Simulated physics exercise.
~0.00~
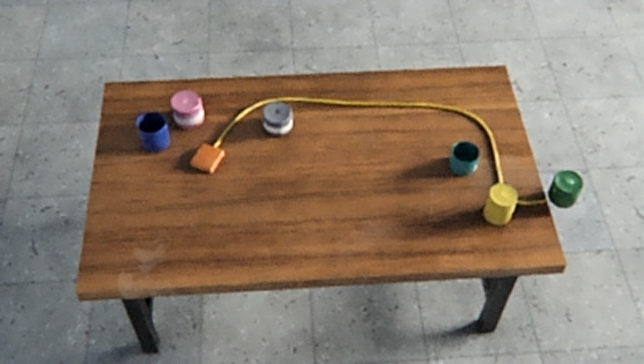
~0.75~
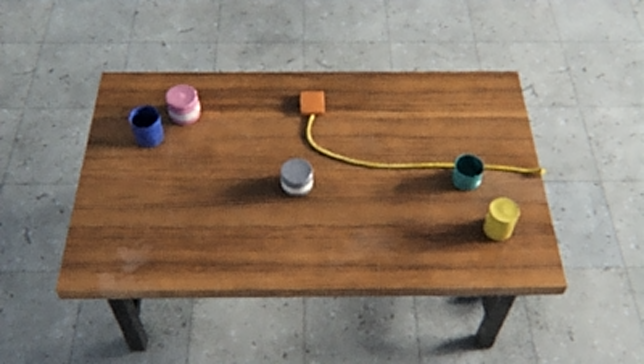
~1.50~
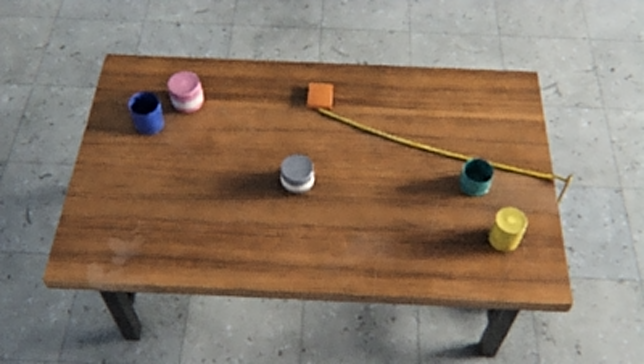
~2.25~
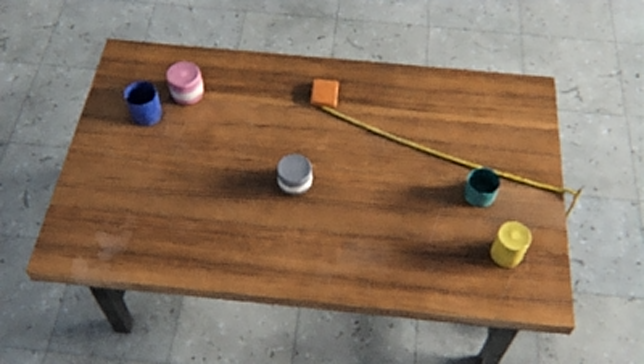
A wooden table holds cups and tins as a green object drops, pulling an orange block right.
